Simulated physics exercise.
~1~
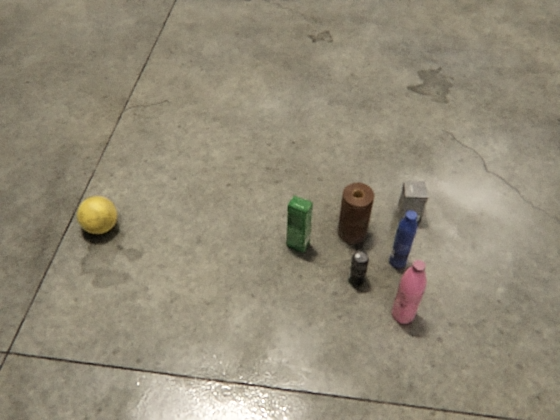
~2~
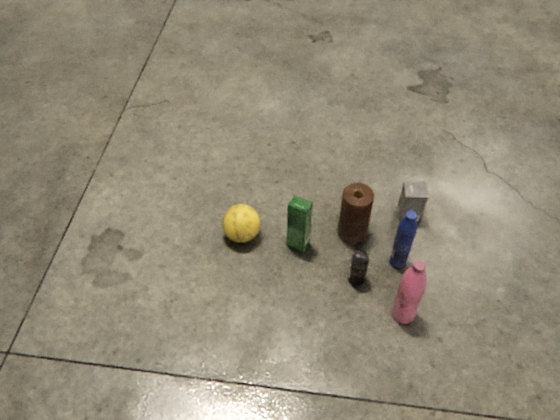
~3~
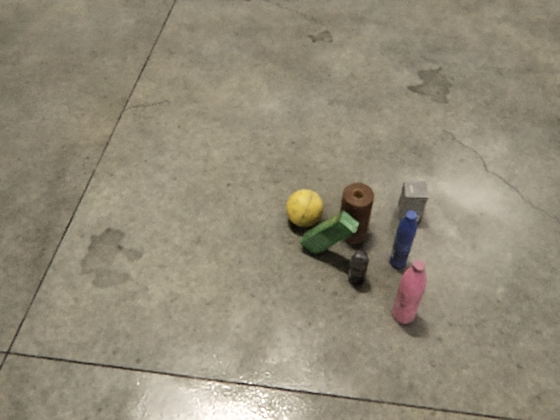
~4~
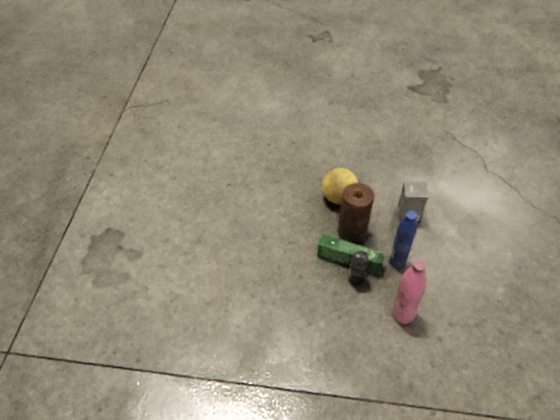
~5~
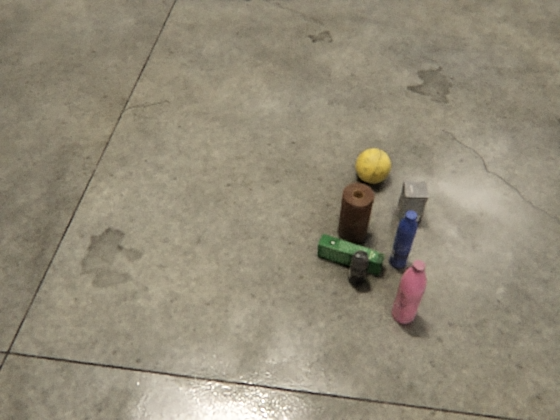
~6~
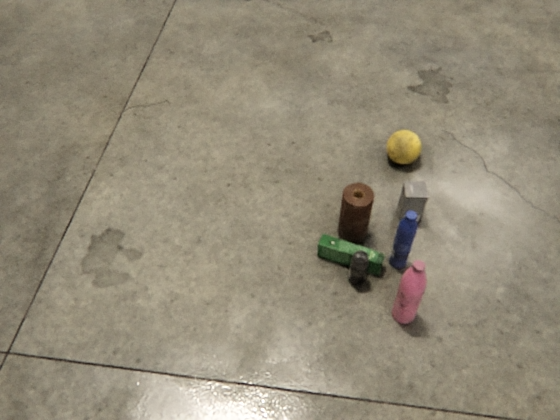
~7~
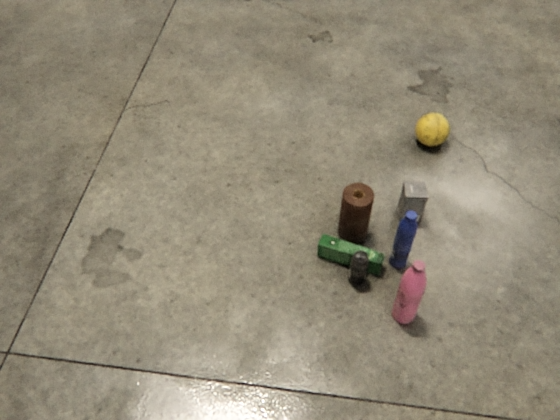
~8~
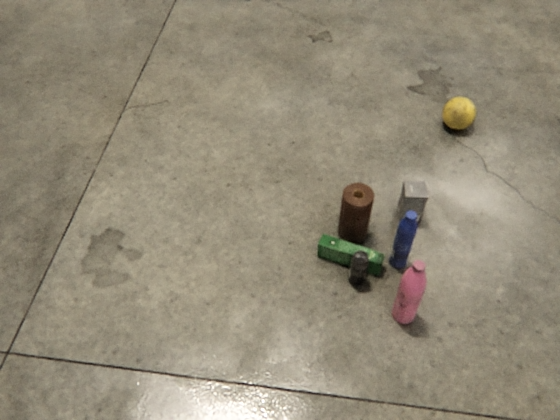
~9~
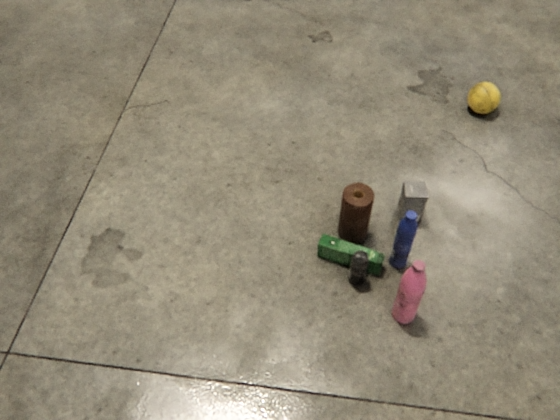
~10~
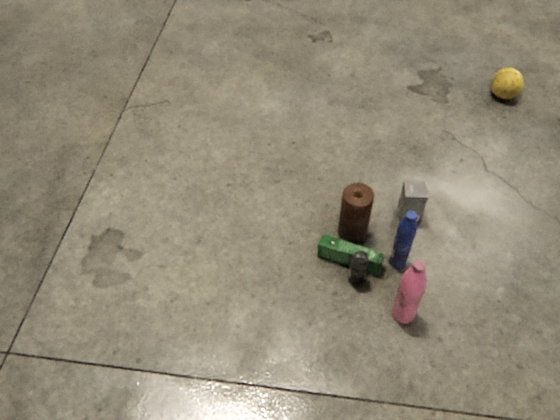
A brown roll stood among bottles, cartons and a small black can on a concrete floor as a yellow ball rolled in from the left, knocked the green carton onto its side, then rolled away toward the upper right, leaving the others standing.
